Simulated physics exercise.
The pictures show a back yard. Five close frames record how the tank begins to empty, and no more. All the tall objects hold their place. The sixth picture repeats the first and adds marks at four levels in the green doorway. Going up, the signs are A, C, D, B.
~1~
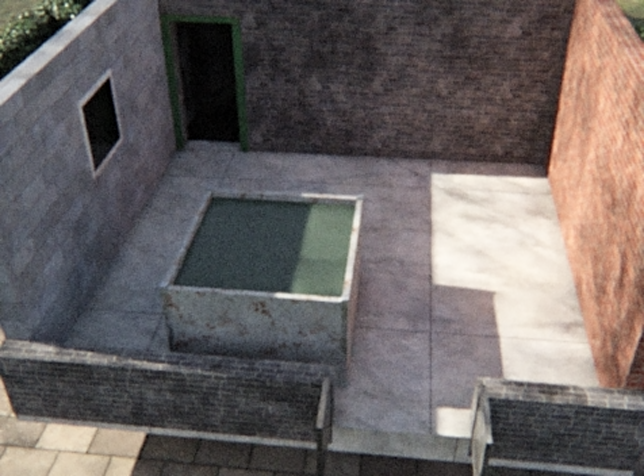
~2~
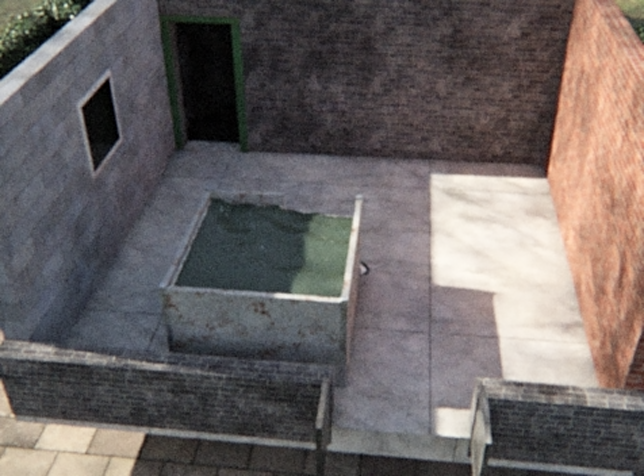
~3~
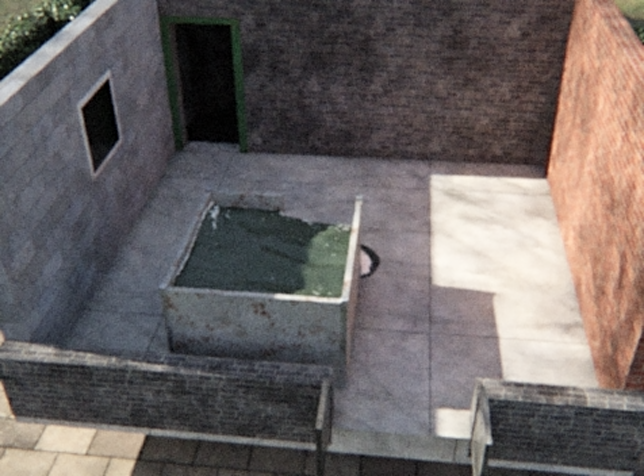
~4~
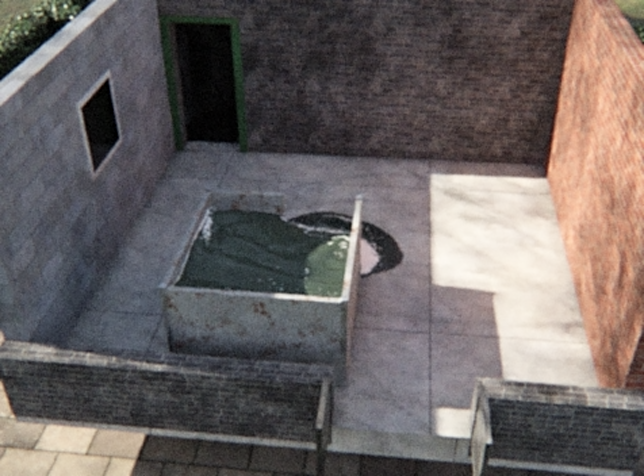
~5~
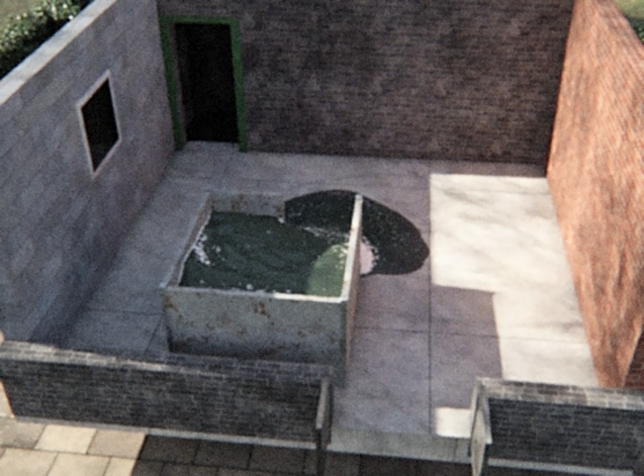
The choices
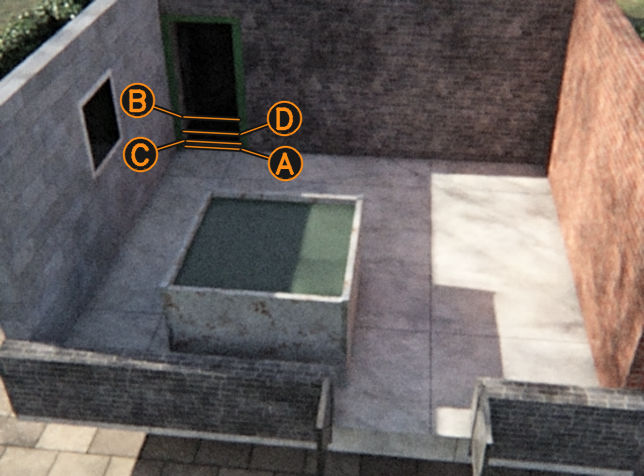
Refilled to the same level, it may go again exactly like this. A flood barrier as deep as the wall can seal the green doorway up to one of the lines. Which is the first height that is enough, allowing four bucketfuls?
I would pick mark D.
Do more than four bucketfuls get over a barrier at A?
Yes, that goes wrong.
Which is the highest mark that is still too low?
C it is.
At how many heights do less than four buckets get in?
Two of the four.
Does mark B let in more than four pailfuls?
No, not at all.
In orange, A at (213, 147); B at (210, 118); C at (212, 142); D at (211, 132); from the bottom up A, C, D, B.
With A, dozens of bucketfuls pour in.
With B, nothing gets over.
With C, about 9 bucketfuls get in.
With D, a splash gets over, under a bucket.
